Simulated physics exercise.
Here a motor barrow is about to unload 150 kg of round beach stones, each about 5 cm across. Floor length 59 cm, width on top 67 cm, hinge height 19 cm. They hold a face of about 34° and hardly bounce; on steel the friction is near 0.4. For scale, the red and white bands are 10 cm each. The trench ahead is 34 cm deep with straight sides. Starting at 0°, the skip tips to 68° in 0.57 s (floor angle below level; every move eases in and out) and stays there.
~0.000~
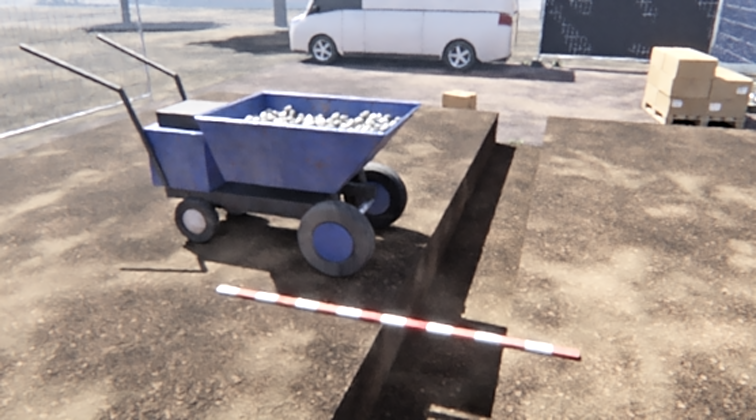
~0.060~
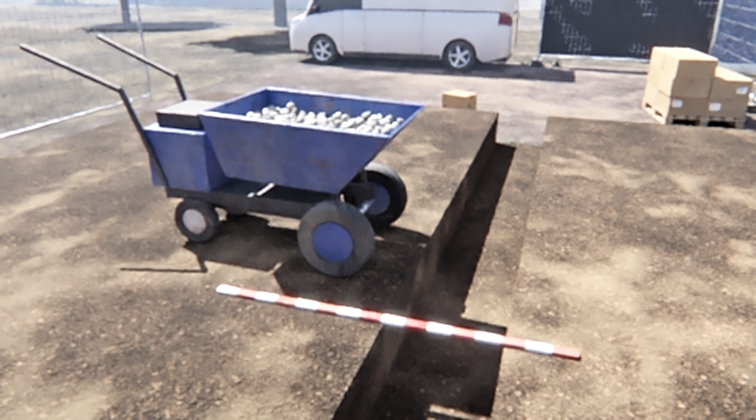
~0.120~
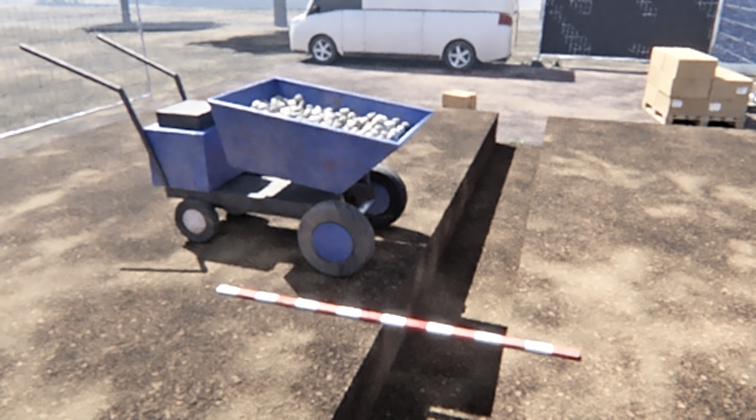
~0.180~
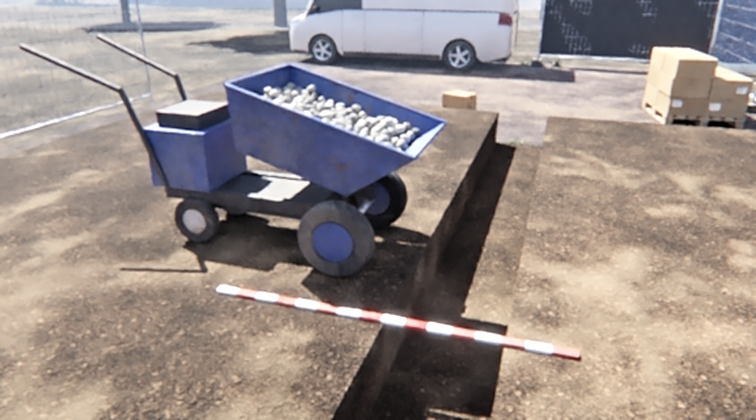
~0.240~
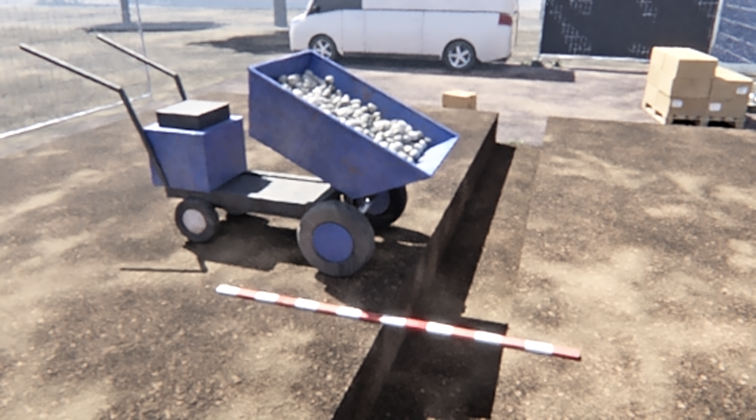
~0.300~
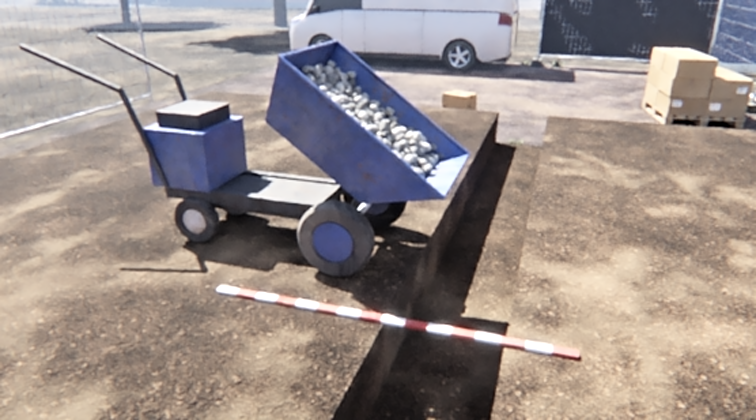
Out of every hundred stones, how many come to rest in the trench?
Close to 55 in a hundred.
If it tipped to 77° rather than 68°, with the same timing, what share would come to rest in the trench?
In that case some 65 per cent.
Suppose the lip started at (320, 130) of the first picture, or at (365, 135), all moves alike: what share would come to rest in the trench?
First some 100, then 75 per cent.
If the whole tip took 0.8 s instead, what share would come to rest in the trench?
In that case some 65 per cent.
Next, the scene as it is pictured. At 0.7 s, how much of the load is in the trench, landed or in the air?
About 15 per cent by then.
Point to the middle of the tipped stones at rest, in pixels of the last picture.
Near (509, 307).
After 0.4 s the floor is at 58°; 100 % in the skip; the foremost stones are at (447, 206).
After 0.7 s the floor is at 68°; 83 % in the skip, 16 % in the trench, 2 % past the trench; the foremost stones are at (526, 274).
After 1.0 s the floor is at 68°; 19 % in the skip, 37 % in the trench, 44 % past the trench; the foremost stones are at (721, 310).
After 3.0 s the floor is at 68°; 0 % in the skip, 55 % in the trench, 45 % past the trench; the foremost stones are past the picture's edge.
